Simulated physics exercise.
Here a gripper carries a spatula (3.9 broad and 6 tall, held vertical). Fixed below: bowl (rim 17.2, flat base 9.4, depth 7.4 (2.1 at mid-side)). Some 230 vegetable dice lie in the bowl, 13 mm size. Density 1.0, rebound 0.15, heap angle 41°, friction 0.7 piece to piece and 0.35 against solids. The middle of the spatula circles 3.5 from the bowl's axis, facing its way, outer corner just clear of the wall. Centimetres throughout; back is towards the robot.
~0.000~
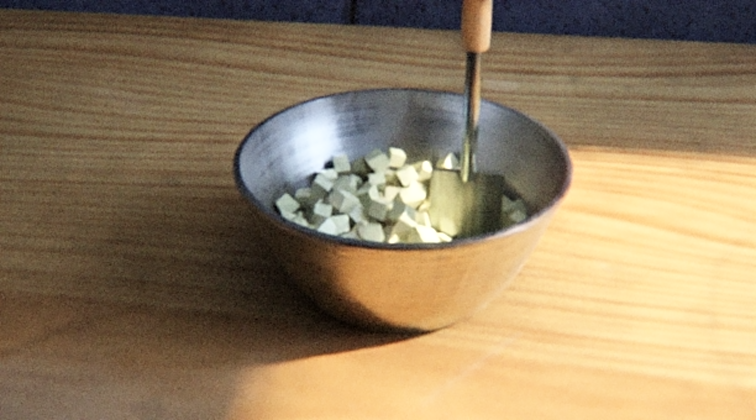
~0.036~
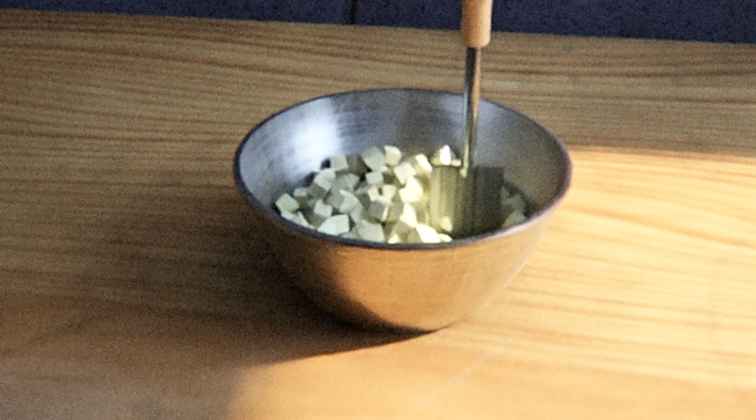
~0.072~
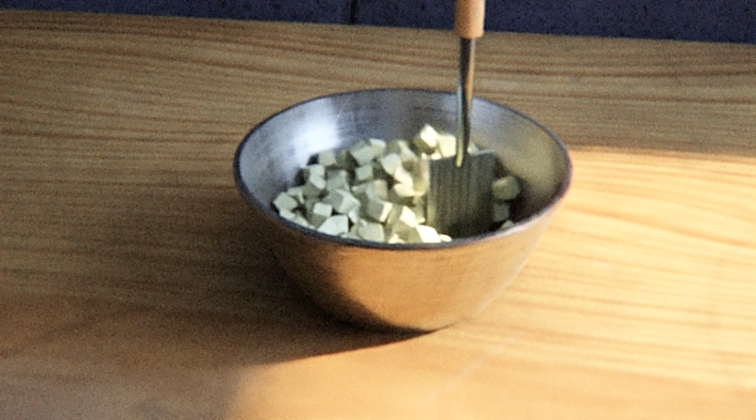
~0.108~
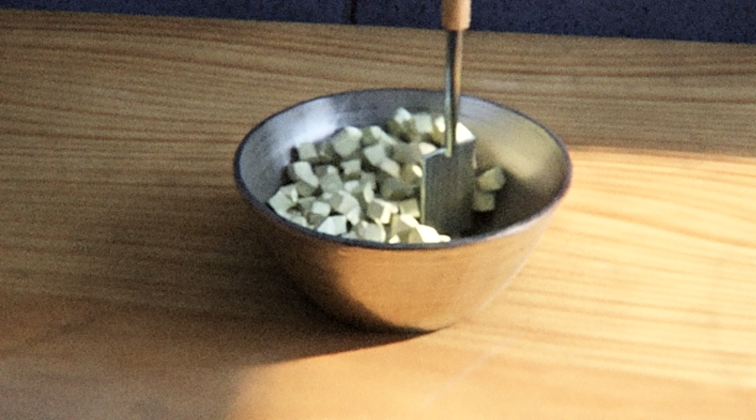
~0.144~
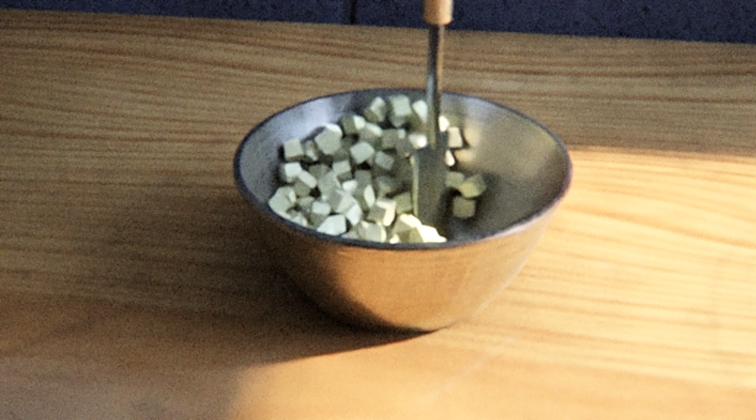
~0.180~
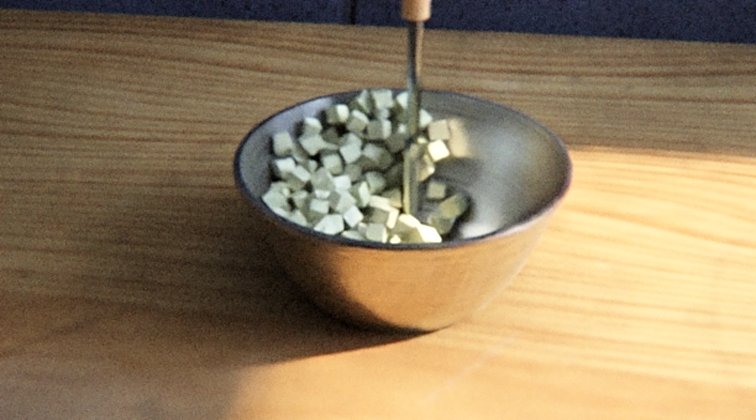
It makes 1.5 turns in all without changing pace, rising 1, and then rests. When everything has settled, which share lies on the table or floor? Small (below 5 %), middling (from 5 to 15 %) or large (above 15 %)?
Answer: Middling; from 5 to 15 % of the vegetable dice finish on the table or floor.
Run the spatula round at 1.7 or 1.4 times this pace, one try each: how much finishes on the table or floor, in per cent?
About 25 and 20 per cent.
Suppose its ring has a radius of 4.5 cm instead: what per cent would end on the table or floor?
Then about 20 per cent.
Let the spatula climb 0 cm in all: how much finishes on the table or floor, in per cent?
Some 10 per cent.
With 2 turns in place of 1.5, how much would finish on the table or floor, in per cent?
It would be near 15 per cent.
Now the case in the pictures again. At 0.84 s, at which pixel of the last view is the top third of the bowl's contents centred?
Around (356, 132).
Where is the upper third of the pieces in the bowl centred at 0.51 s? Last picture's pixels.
At about (462, 234).
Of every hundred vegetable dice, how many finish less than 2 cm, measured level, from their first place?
About 5 per cent.
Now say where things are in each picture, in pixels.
The first picture shows spatula neck at (469, 146), 0° round; upper third of the load around (396, 217), from x 285 to 515, top at y 160; 226 in the bowl.
The second picture shows spatula neck at (469, 140), 9° round; upper third of the load around (391, 214), from x 285 to 515, top at y 155.
The third picture shows spatula neck at (463, 130), 28° round; upper third of the load around (384, 197), from x 285 to 515, top at y 140.
The fourth picture shows spatula neck at (451, 121), 48° round; upper third of the load around (373, 179), from x 280 to 510, top at y 125.
The fifth picture shows spatula neck at (434, 115), 67° round; upper third of the load around (367, 176), from x 280 to 510, top at y 105.
The sixth picture shows spatula neck at (413, 111), 86° round; upper third of the load around (354, 167), from x 275 to 510, top at y 100; 226 in the bowl.
By 0.51 s, 264° round, highest piece 9 above the table; 218 in the bowl, 5 on the table or floor, 3 in flight or on the tool.
By 0.84 s, 81° round, highest piece 9 above the table; 207 in the bowl, 14 on the table or floor, 5 in flight or on the tool.
By 1.20 s, 180° round, highest piece 8 above the table; 202 in the bowl, 24 on the table or floor.
By 1.90 s, 180° round, highest piece 8 above the table; 202 in the bowl, 24 on the table or floor.
Final count, 202 in the bowl, 24 on the table or floor. That is 11 % on the table or floor.
